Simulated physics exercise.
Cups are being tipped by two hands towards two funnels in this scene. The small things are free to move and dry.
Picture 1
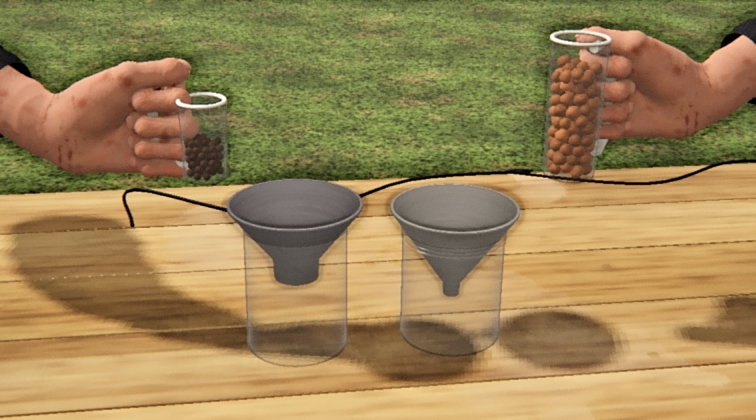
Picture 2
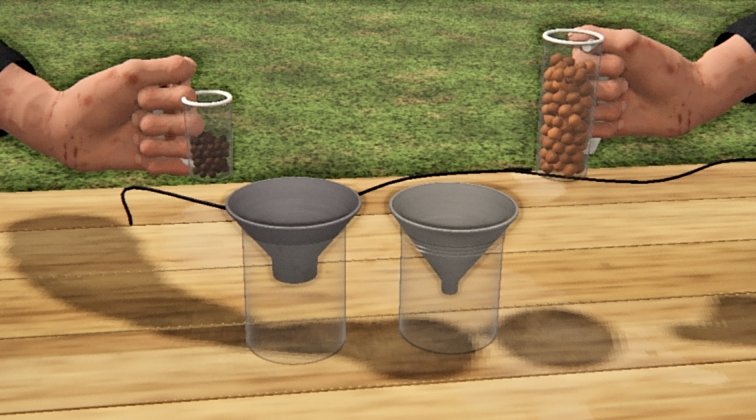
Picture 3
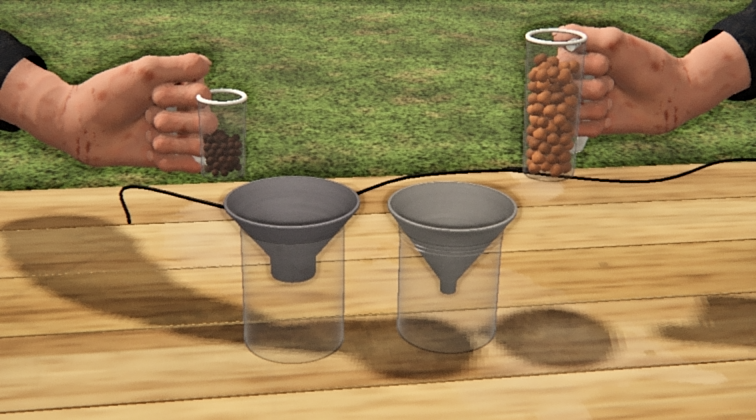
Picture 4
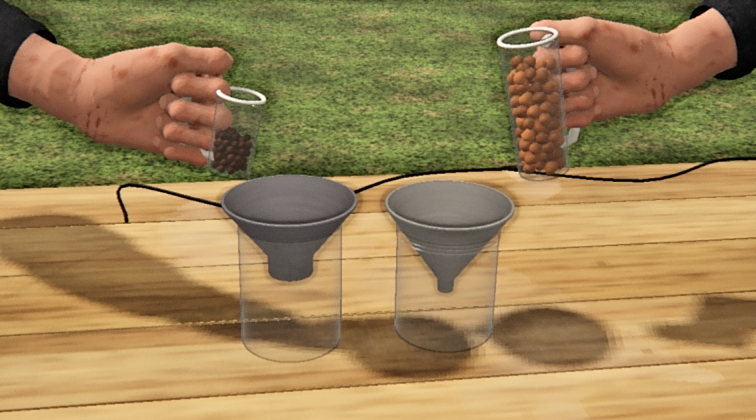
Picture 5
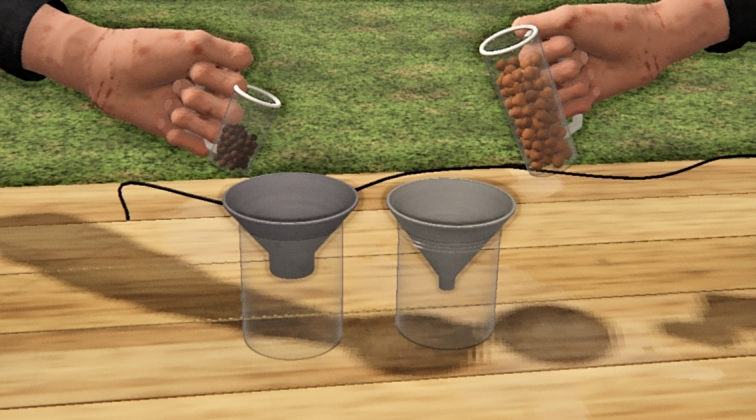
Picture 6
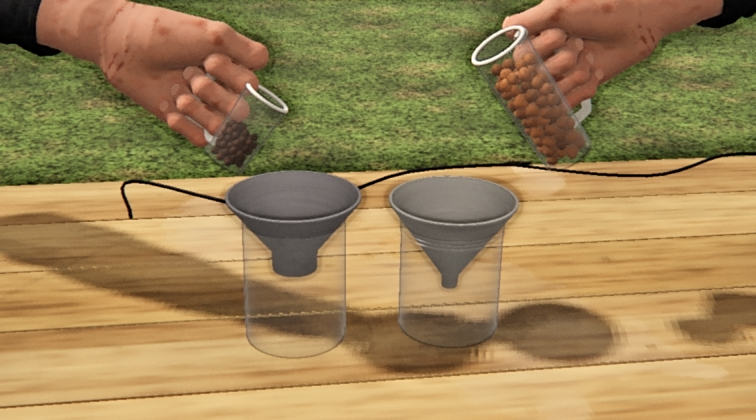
Two hands holding clear cups, a small one with dark bits and a taller one full of brown nuts, moved inward above two grey funnels on a wooden table, then tilted the cups toward each other.
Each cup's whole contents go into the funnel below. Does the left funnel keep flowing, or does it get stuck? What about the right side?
Left: Keeps flowing; right: Gets stuck.
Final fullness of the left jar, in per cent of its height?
Result: Roughly 5 per cent.
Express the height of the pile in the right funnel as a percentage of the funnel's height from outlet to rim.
Near 90 per cent.
Then, 0.55 s past the last view, left, all still in the cup; right, all still in the cup.
Then, 1.03 s past the last view, left, nearly all still in the cup, a small part in or over the funnel, a stray few down in the jar; right, nearly all still in the cup, a small part in or over the funnel.
Then, 1.44 s past the last view, left, about a quarter in or over the funnel, most down in the jar; right, a small part still in the cup, most in or over the funnel, a stray few down in the jar.
Finally, left, all down in the jar; right, nearly all stuck in the funnel, a stray few down in the jar.
